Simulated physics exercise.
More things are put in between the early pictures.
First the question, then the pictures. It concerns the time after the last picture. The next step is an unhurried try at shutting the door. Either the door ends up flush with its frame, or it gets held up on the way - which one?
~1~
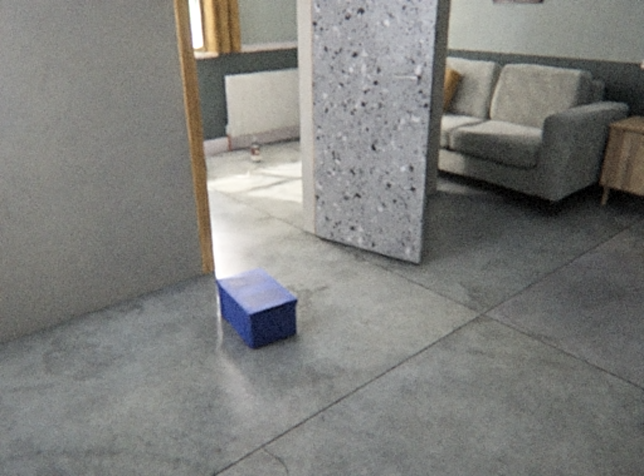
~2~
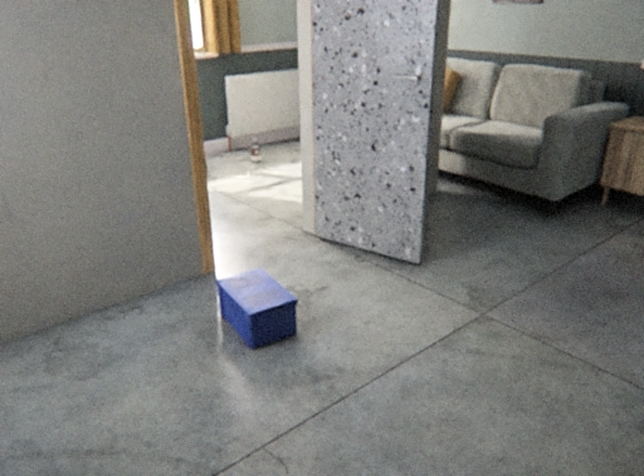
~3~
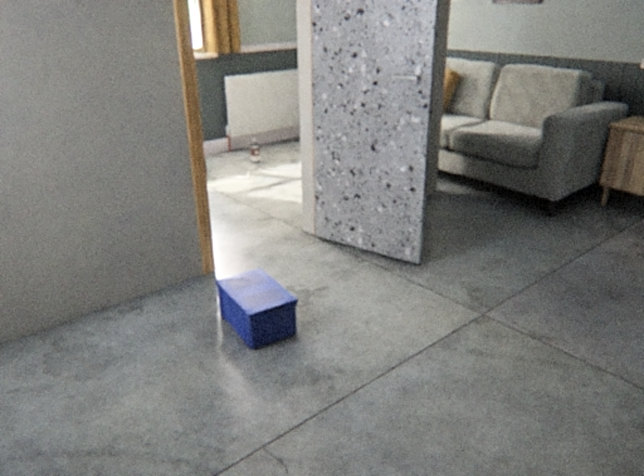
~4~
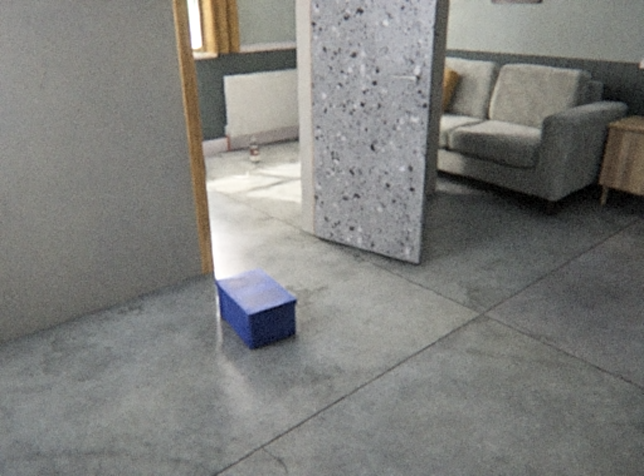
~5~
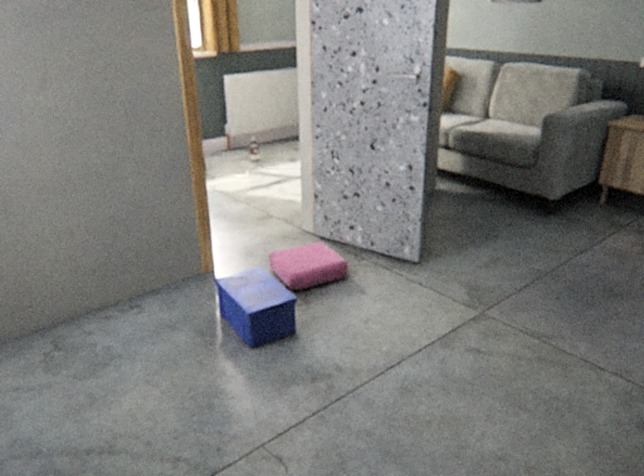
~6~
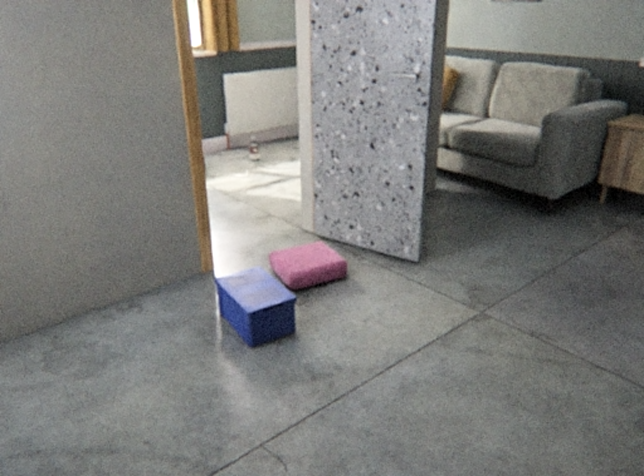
Most likely the doorway will still have an opening.
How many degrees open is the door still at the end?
I'd say it stays open by roughly 30 degrees.
Then, 1.40 s later than the last frame, door at 66°; pink cushion moved a little near (303, 264).
Then, 2.10 s later than the last frame, door at 45°; pink cushion moved a little near (270, 264).
When it is over, door at 29°; moved from the start, pink cushion; blue tote as before. End places, in pixels of the last picture, pink cushion near (246, 259).
